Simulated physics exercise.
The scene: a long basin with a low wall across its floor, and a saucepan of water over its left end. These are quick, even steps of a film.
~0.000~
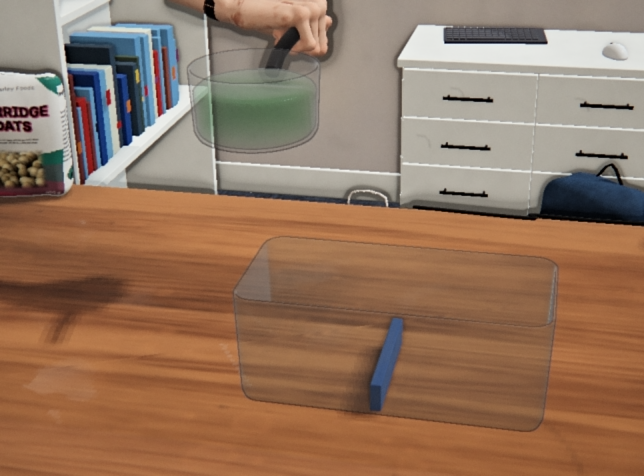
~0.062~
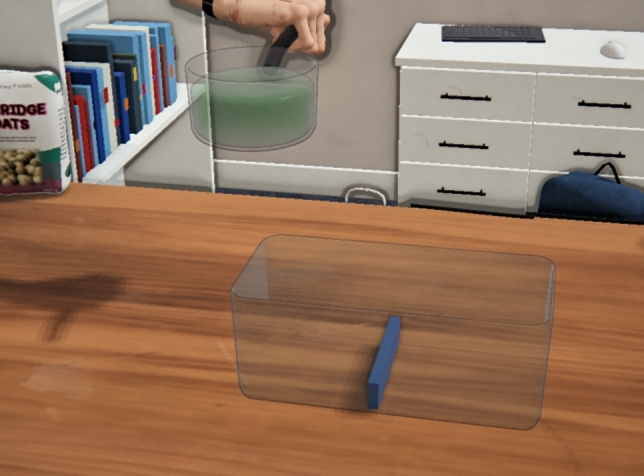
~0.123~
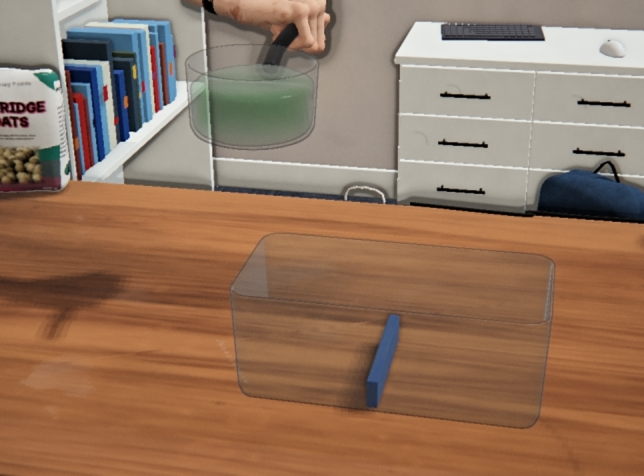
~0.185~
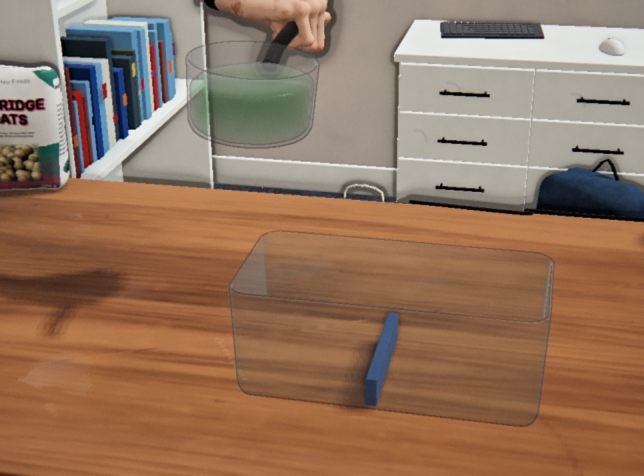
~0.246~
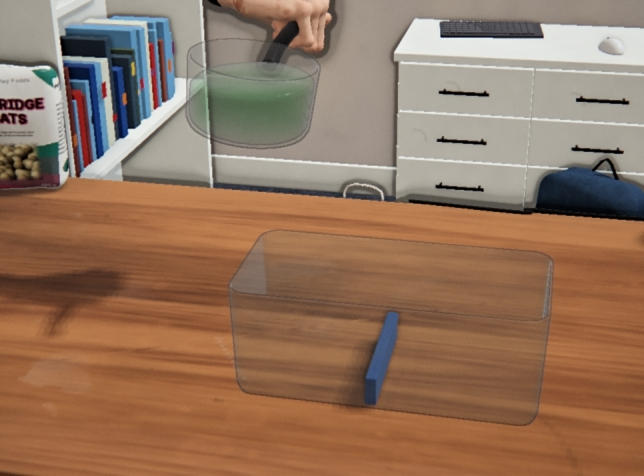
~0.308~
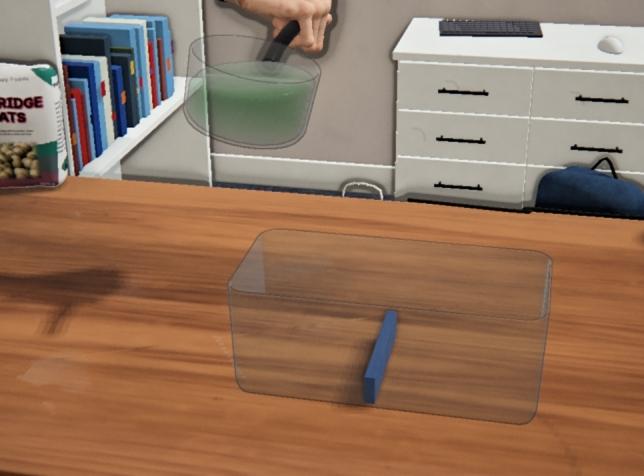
A hand holding a clear pan of green liquid above a wooden table slowly tilts it rightward, beside a long transparent basin.
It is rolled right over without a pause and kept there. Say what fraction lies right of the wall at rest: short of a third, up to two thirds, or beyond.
In the end between a third and two thirds is right of the wall.
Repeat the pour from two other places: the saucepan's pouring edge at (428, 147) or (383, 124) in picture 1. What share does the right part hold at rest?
Near 95 % and 90 %.
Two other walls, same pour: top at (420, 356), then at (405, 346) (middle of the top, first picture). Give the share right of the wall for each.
First some 20, then 35 per cent.
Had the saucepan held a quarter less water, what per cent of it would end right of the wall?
Close to 45 per cent.
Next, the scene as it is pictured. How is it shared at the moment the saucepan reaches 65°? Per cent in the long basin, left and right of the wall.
The left part 5 per cent, the right part 5.
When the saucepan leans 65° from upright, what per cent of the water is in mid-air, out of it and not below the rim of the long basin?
About 30 per cent.
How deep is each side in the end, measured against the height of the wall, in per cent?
Near 40 on the left, 40 on the right.
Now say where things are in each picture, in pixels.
In the first frame, it leans 0°; its right rim is at (317, 70); the water meets the walls at (198, 81) and (316, 87); the long basin's rim runs from (250, 267) to (556, 294); the wall's top is at (387, 351).
In the second frame, it leans 1°; its right rim is at (315, 69); the water meets the walls at (195, 79) and (314, 85).
In the third frame, it leans 2°; its right rim is at (316, 69); the water meets the walls at (195, 76) and (314, 85).
In the fourth frame, it leans 5°; its right rim is at (316, 70); the water meets the walls at (195, 75) and (314, 82).
In the fifth frame, it leans 8°; its right rim is at (317, 73); the water meets the walls at (195, 74) and (315, 82).
In the sixth frame, it leans 12°; its right rim is at (318, 78); the water meets the walls at (194, 73) and (316, 81).
Then, 0.79 s in, the tilt is 65° and 60 per cent is still to pour, 3 is left of the wall and 5 right of it.
Then, 1.14 s in, the tilt is 100° and 10 per cent is still to pour, 21 is left of the wall and 56 right of it.
Then, 1.51 s in, the tilt is 110° and 0 per cent is still to pour, 40 is left of the wall and 58 right of it.
Then, 1.91 s in, the tilt is 110° and 0 per cent is still to pour, 40 is left of the wall and 58 right of it.
Finally, 40 per cent lies left of the wall, 58 right of it and 1 outside.
